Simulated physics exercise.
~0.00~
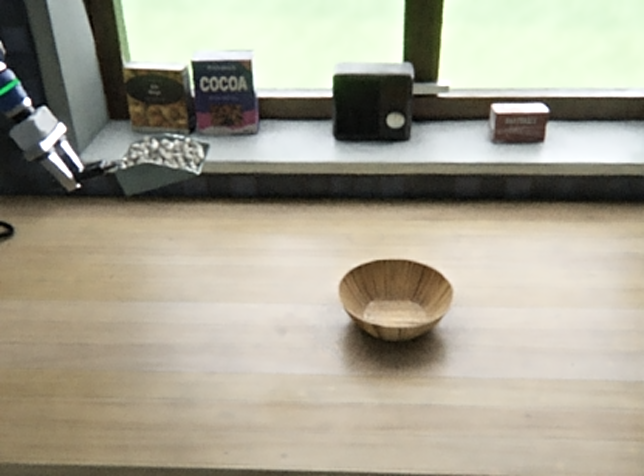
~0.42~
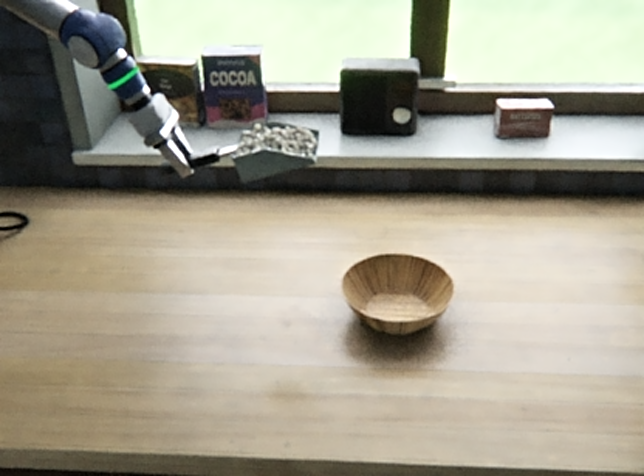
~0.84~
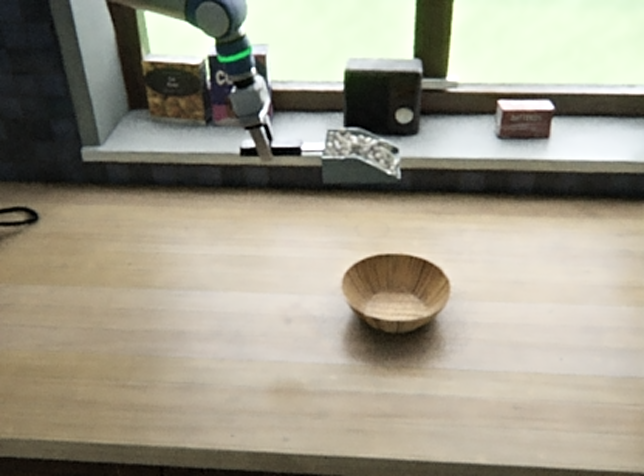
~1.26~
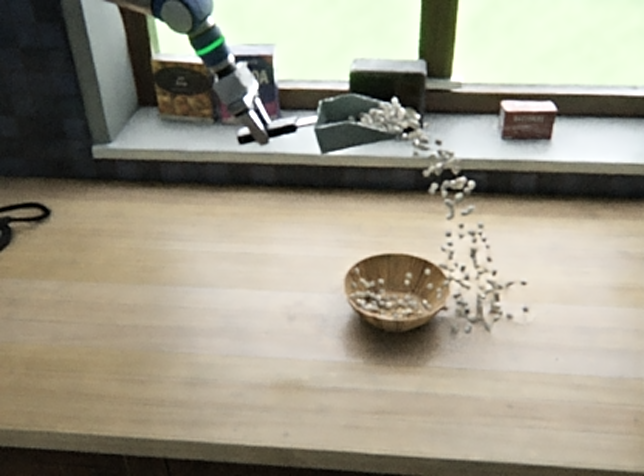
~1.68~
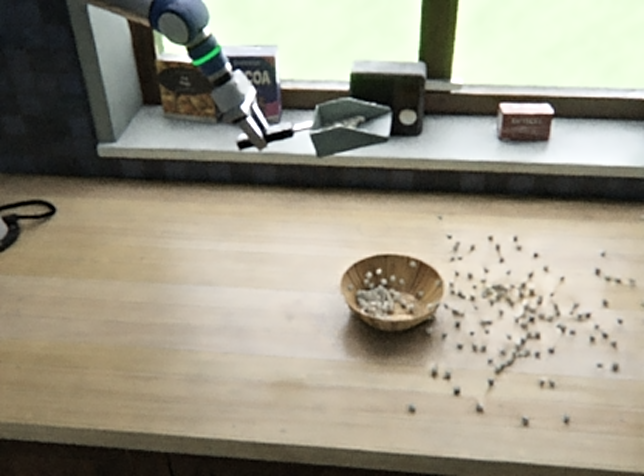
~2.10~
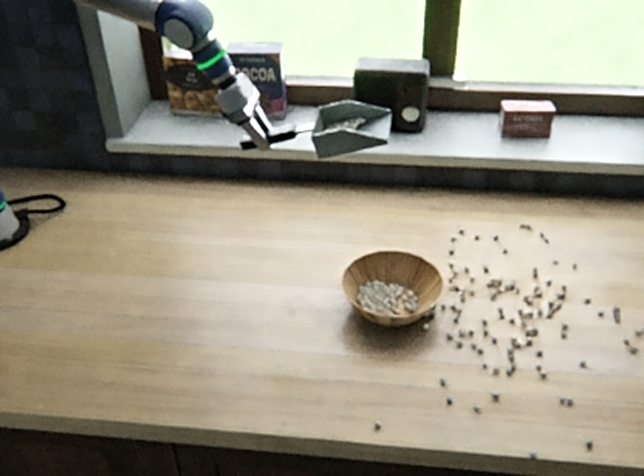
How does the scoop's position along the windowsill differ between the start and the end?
At the start the scoop is at the left, by the cocoa box and the box beside it. At the end it is farther right and a little higher, in front of the black box.
